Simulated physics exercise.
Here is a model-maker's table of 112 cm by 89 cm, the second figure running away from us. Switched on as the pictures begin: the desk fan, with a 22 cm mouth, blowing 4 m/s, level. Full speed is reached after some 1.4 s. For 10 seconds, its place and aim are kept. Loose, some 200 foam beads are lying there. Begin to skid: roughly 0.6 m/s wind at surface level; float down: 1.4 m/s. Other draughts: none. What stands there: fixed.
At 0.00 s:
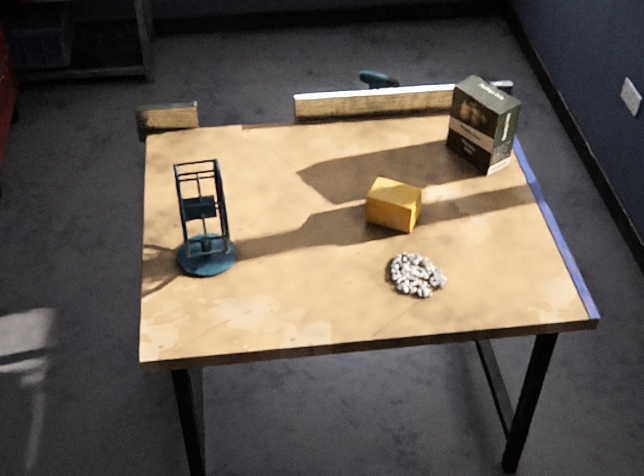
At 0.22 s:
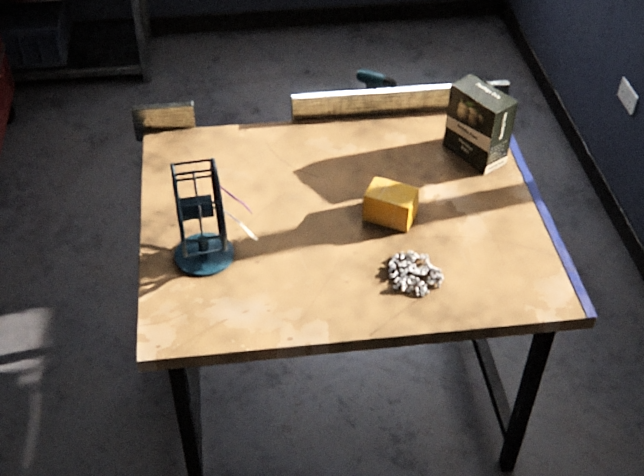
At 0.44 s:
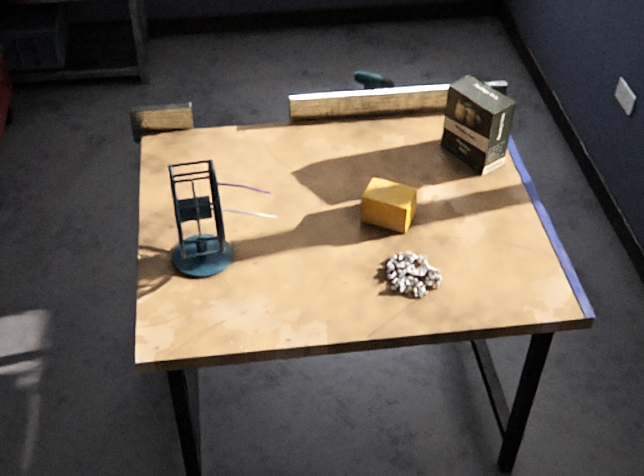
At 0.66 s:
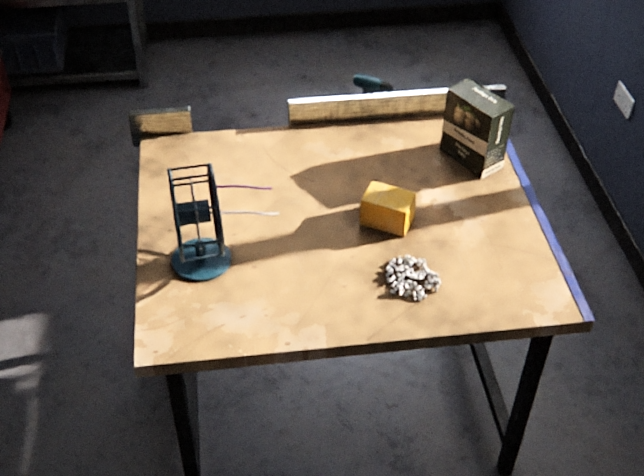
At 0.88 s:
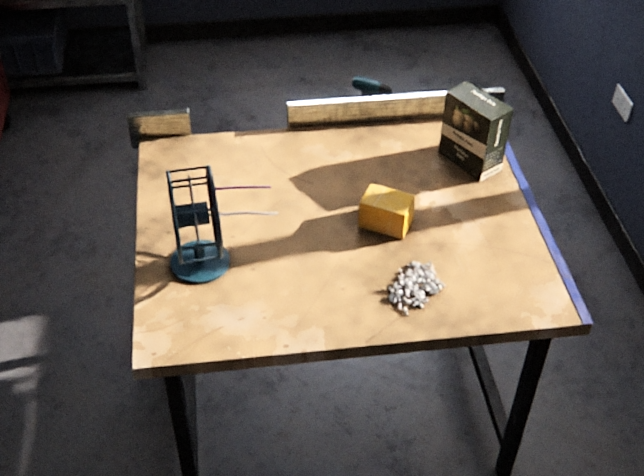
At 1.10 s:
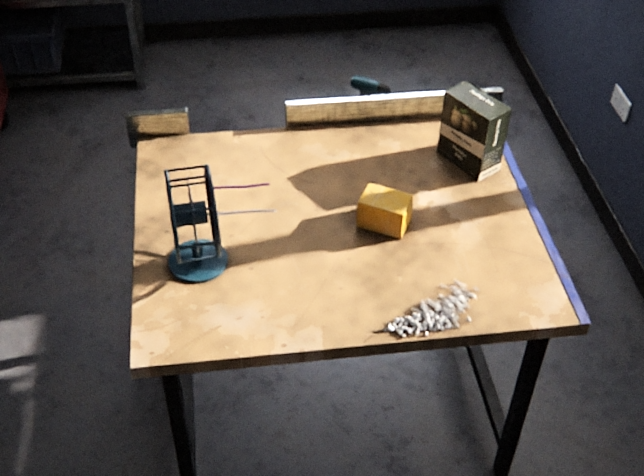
A light wooden table with dark legs and a blue right edge stands on grey carpet, seen from above its front side in a dim room. A dark teal desk fan stands at the left, a yellow block near the middle, a dark green carton at the back right, and a pile of whitish foam beads at the front right. Thin streamers lift from the fan and stretch out rightward, then the beads stir and spread toward the front and right, while the view shifts very slightly.
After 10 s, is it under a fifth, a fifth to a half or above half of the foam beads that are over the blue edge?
By then fewer than one in five lie over the blue edge.
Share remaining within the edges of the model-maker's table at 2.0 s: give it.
About 60 per cent remain.
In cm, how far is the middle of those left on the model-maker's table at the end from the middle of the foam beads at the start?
Roughly 20 centimetres.
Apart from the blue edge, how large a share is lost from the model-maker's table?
Roughly 40 %.
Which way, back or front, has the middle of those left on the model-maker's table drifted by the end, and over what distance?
Looks like a forward shift by some 20 cm.
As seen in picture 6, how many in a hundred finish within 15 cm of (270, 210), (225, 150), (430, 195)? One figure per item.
0 %, 0 %, 0 %.
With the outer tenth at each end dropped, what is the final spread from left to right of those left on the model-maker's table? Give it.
20 centimetres or so.
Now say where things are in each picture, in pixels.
The middle of the foam beads is near (416, 274), none has stirred yet and the mouth of the desk fan is at (202, 208), in the first picture.
The middle of the foam beads is near (413, 272), none has stirred yet and the blue edge is centred on (542, 198), in the second picture.
The middle of the foam beads is near (412, 273), none has stirred yet, the top of a block is at (390, 193) and the top of a carton is at (482, 93), in the third picture.
The middle of the foam beads is near (411, 277) and none has stirred yet, in the fourth picture.
The middle of the foam beads is near (416, 288), the farthest in sight from the desk fan is at (443, 286) and about 50 % have left their places, in the fifth picture.
The middle of the foam beads is near (436, 315), the farthest in sight from the desk fan is at (476, 289) and all have left their places, in the sixth picture.
After 2.0 s the count stands so, 0 % are over the blue edge; the middle of those still in play is near (439, 330).
After 3.2 s the count stands so, 0 % are over the blue edge; the middle of those still in play is near (439, 330).
After 5.5 s the count stands so, 0 % are over the blue edge; the middle of those still in play is near (439, 330).
After 10.0 s, at the end, 0 % are over the blue edge; the middle of those still in play is near (439, 330).
